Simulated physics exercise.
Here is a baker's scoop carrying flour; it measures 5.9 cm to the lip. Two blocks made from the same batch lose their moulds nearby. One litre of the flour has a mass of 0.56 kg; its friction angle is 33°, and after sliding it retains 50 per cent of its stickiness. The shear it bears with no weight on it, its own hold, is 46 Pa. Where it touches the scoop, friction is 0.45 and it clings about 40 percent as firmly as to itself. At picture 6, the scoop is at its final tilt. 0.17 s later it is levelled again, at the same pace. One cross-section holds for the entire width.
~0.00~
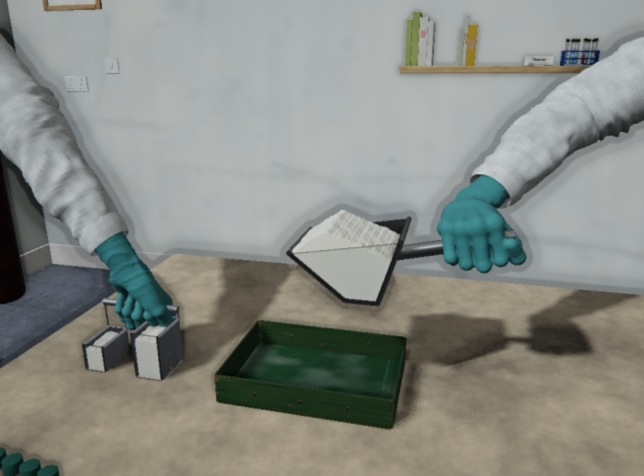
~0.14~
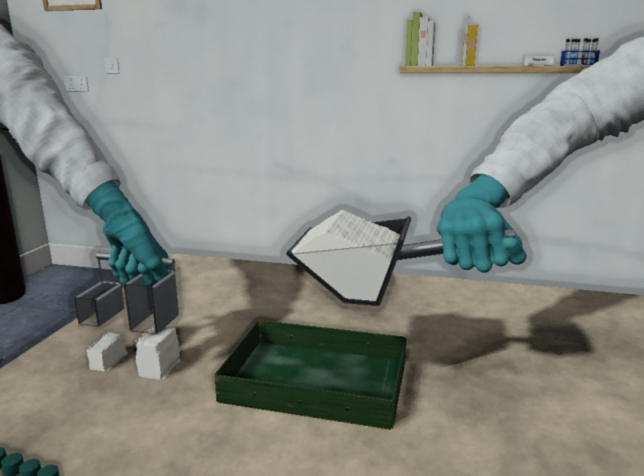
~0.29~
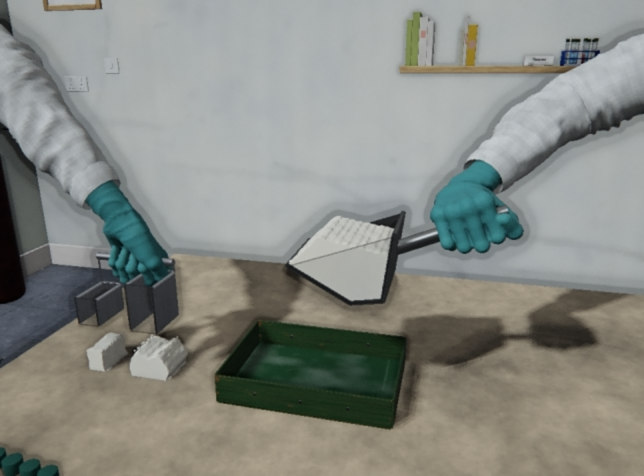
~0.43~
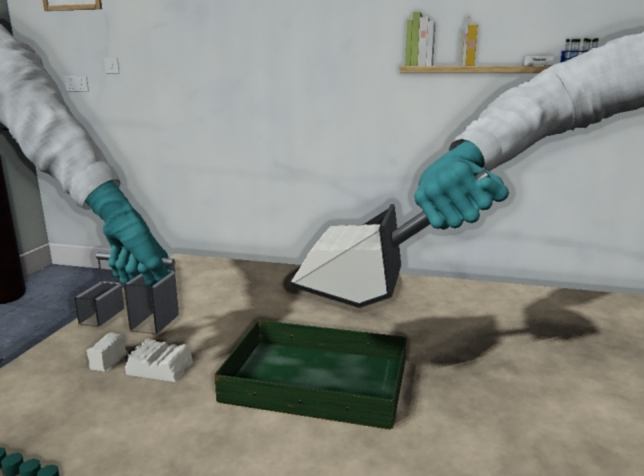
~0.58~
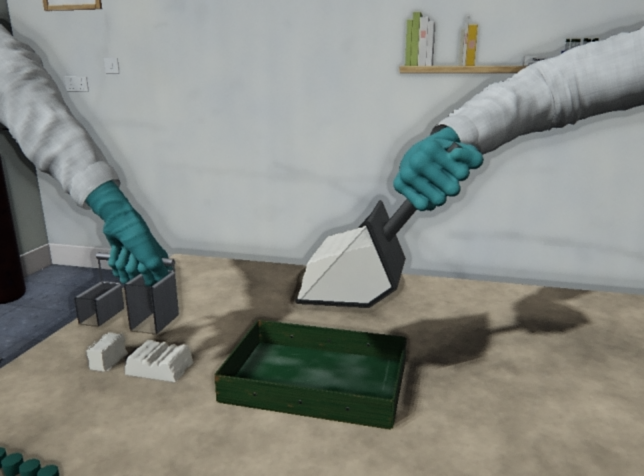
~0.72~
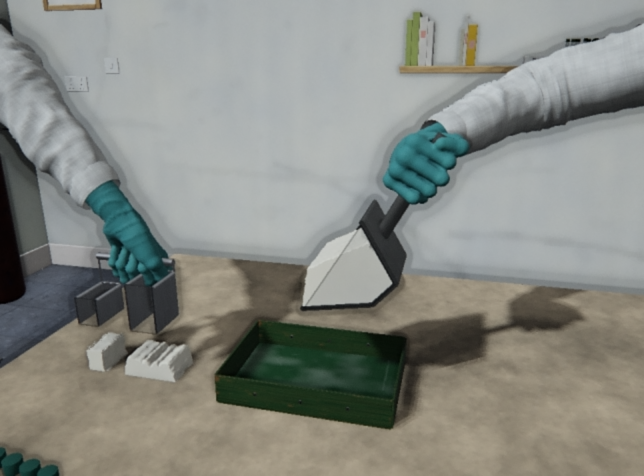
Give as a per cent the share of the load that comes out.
Close to 0 % of the load comes out.
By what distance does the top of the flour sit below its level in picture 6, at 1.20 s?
I'd put it at close to 0.5 cm.
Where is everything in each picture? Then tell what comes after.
The first frame shows lip at (290, 251), tilt 0 degrees; crest of the flour at (328, 233); block heights 3.7 cm, 6.7 cm (left to right).
The second frame shows lip at (290, 252), tilt 0 degrees; crest of the flour at (327, 234); block heights 3.7 cm, 6.1 cm (left to right).
The third frame shows lip at (289, 263), tilt 10 degrees; crest of the flour at (324, 239); block heights 3.7 cm, 4.3 cm (left to right).
The fourth frame shows lip at (291, 282), tilt 26 degrees; crest of the flour at (376, 249); block heights 3.7 cm, 3.3 cm (left to right).
The fifth frame shows lip at (298, 299), tilt 41 degrees; crest of the flour at (370, 246); block heights 3.7 cm, 3.3 cm (left to right).
The sixth frame shows lip at (302, 306), tilt 48 degrees; crest of the flour at (368, 245); block heights 3.7 cm, 3.3 cm (left to right).
After 0.94 s, the scoop is at 47 degrees and 0 % has left it.
After 1.20 s, the scoop is at 23 degrees and 0 % has left it.
After 1.46 s, the scoop is at 1 degrees and 0 % has left it.
After 1.72 s, the scoop is at 0 degrees and 0 % has left it.
After 1.83 s, the scoop is at 0 degrees and 0 % has left it.
